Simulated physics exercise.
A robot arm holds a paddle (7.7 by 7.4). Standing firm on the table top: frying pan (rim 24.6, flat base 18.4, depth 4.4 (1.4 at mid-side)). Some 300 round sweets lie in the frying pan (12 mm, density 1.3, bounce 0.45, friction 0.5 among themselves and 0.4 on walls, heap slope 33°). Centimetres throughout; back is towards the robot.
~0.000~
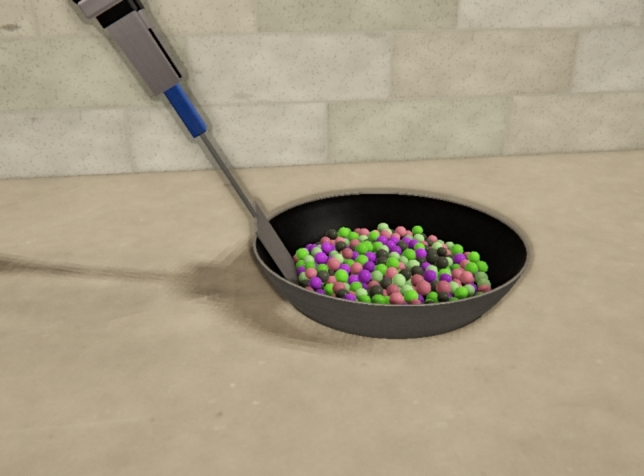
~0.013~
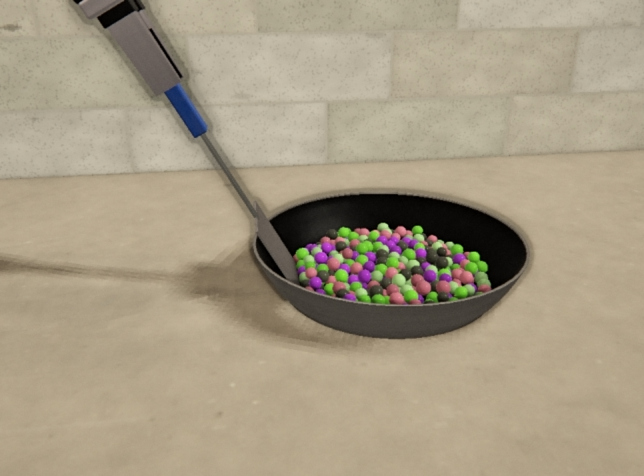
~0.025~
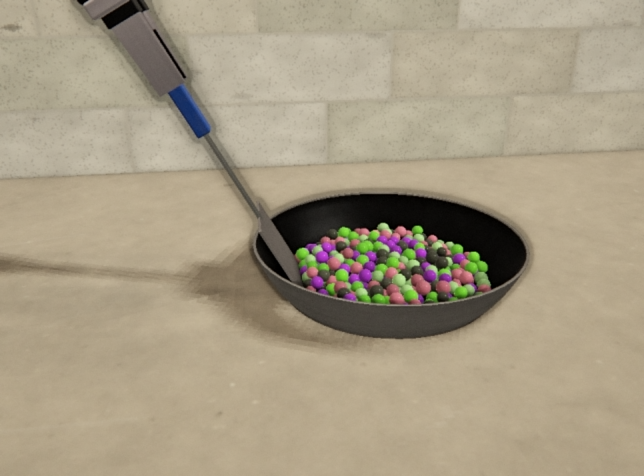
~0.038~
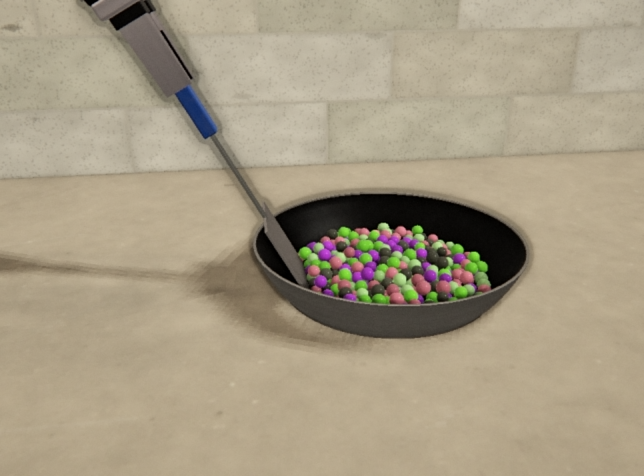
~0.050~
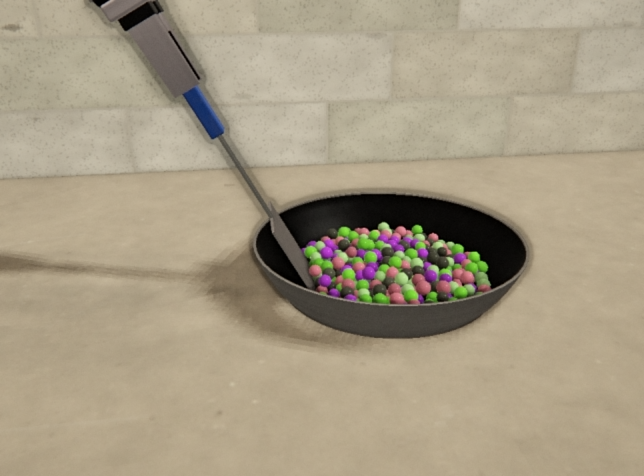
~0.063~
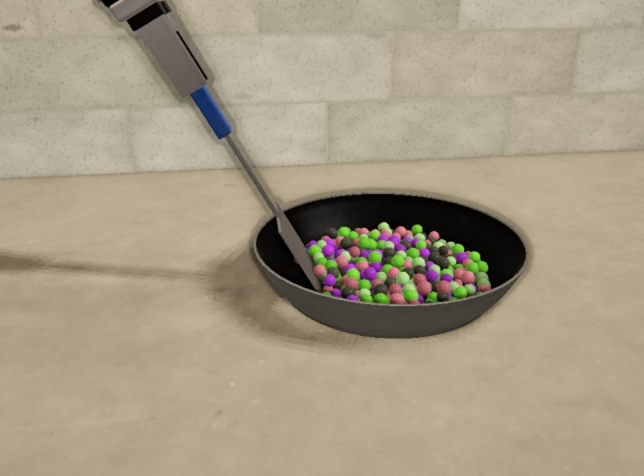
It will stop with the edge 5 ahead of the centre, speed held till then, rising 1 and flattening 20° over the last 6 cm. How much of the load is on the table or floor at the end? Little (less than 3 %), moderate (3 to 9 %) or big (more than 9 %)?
Answer: Little; less than 3 % of the round sweets finish on the table or floor.
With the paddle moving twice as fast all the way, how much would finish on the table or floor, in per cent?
Then about 0 per cent.
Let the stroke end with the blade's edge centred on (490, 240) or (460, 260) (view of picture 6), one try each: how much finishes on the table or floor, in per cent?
About 20 and 0 per cent.
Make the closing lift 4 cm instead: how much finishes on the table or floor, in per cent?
Some 0 per cent.
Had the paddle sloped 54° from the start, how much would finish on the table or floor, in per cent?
Then about 0 per cent.
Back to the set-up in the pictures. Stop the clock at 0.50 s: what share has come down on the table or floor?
Roughly 0 per cent.
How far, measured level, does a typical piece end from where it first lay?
Roughly 3 cm.
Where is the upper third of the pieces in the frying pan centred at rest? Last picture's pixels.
Around (461, 248).
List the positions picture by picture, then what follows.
The paddle top edge at (255, 215), sloping 62°; upper third of the load around (382, 263), from x 300 to 485, top at y 230; 301 in the frying pan, in the first frame.
The paddle top edge at (255, 215), sloping 62°; upper third of the load around (382, 263), from x 300 to 485, top at y 230, in the second frame.
The paddle top edge at (258, 215), sloping 62°; upper third of the load around (382, 262), from x 300 to 485, top at y 230, in the third frame.
The paddle top edge at (264, 216), sloping 62°; upper third of the load around (381, 261), from x 300 to 485, top at y 230, in the fourth frame.
The paddle top edge at (271, 216), sloping 62°; upper third of the load around (381, 262), from x 300 to 485, top at y 230, in the fifth frame.
The paddle top edge at (277, 215), sloping 62°; upper third of the load around (381, 262), from x 300 to 485, top at y 230; 301 in the frying pan, in the sixth frame.
After 0.16 s, sloping 62°, highest piece 4 above the table; 301 in the frying pan.
After 0.25 s, sloping 52°, highest piece 4 above the table; 301 in the frying pan.
After 0.50 s, sloping 42°, highest piece 4 above the table; 301 in the frying pan.
After 1.55 s, sloping 42°, highest piece 4 above the table; 301 in the frying pan.
In the end, 301 in the frying pan. That is 0 % on the table or floor.
